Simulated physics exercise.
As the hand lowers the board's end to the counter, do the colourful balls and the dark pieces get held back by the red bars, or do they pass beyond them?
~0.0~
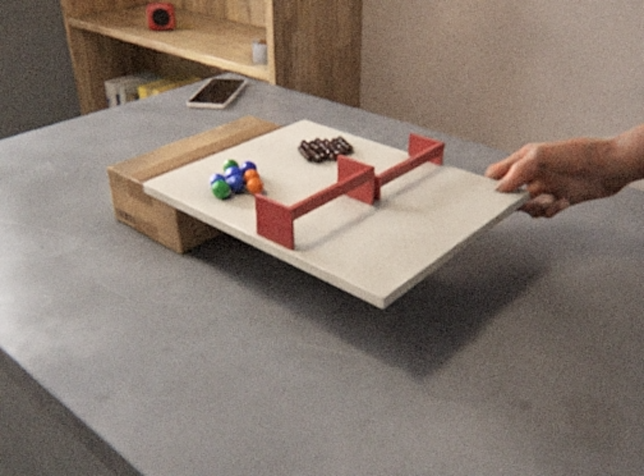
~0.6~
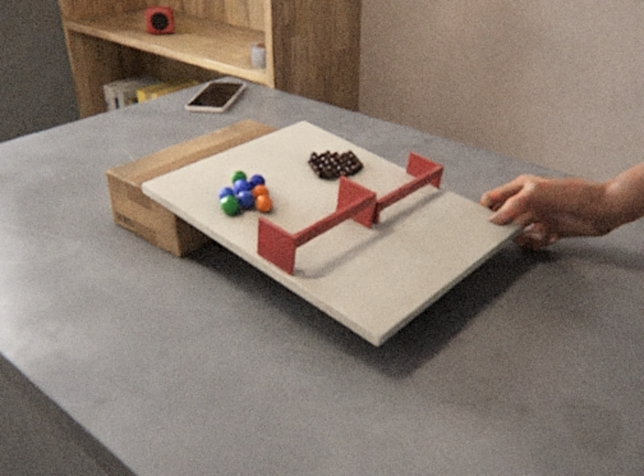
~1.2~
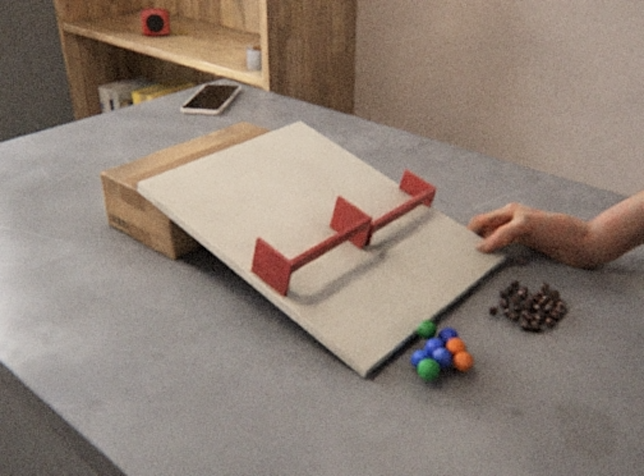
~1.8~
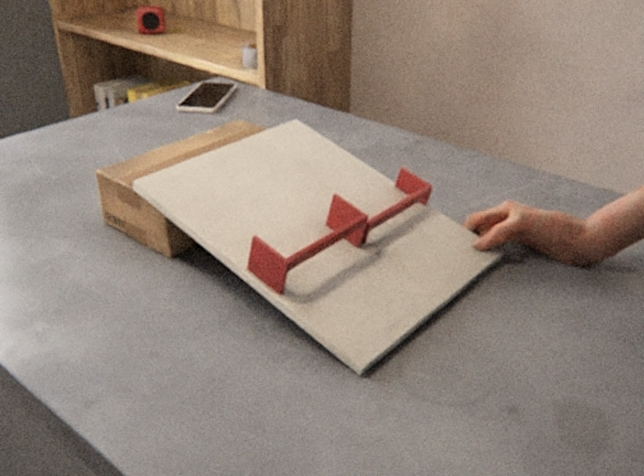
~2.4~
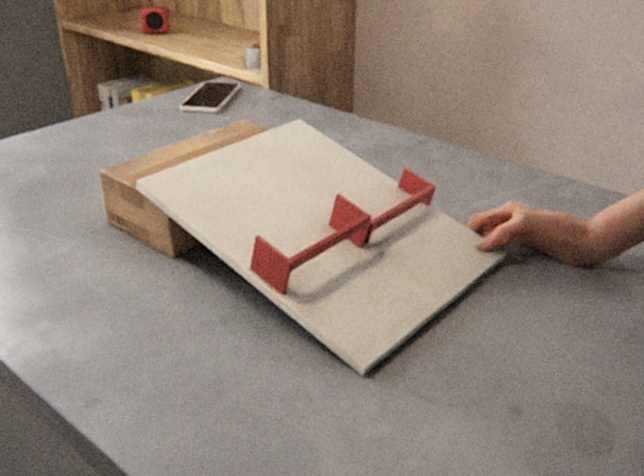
Both groups pass beyond the red bars. The colourful balls and the dark pieces all come off the lower end of the board onto the counter.
